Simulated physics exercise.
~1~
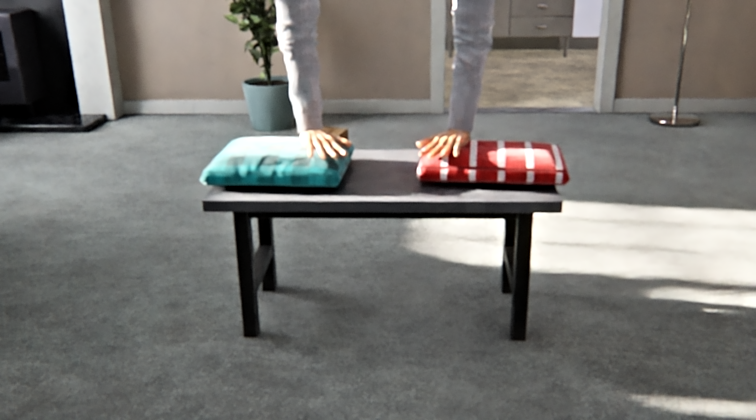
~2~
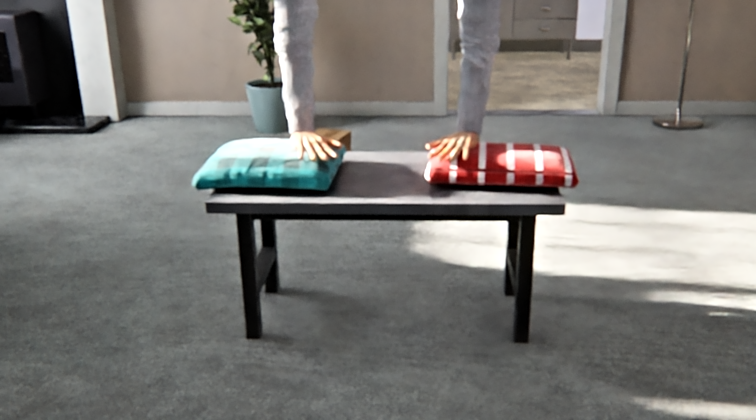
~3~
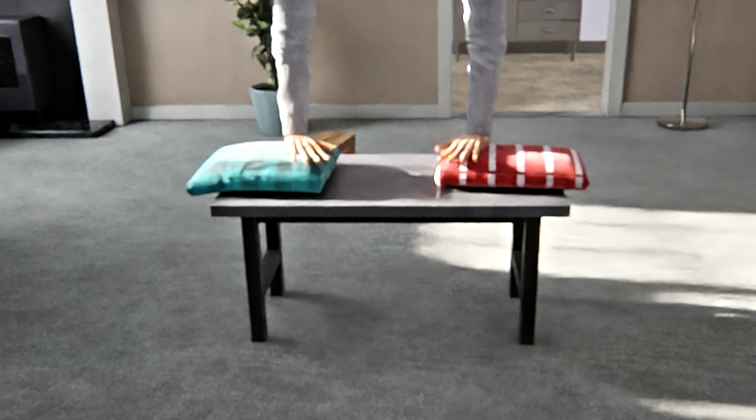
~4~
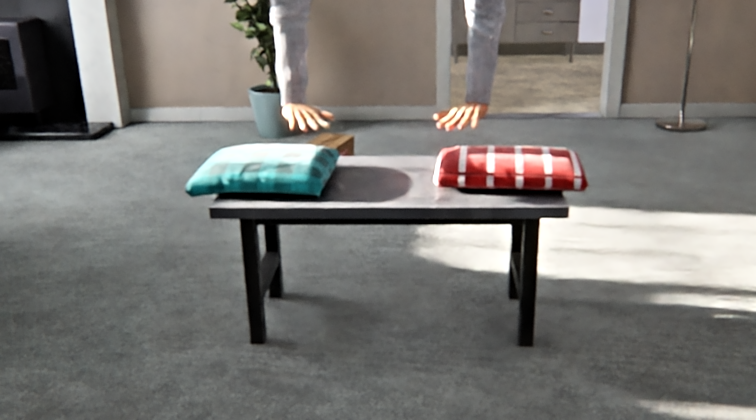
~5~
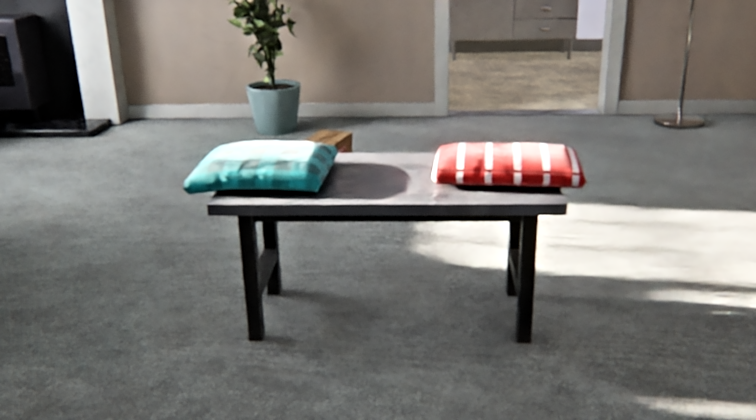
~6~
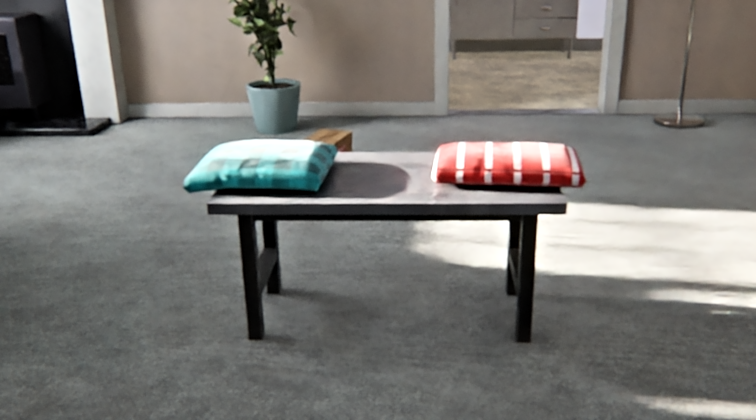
A turquoise cushion and a red pillow with white stripes lie at the left and right ends of a dark bench, seen from the front by a slightly swaying camera in a grey-carpeted room. Behind them are a potted plant, a doorway and a thin metal stand. Two hands in pale sleeves press on them, sliding the cushion a little to the left and the pillow a little to the right. The hands then lift off and withdraw from view. Both stay on the bench, resting near its opposite ends.
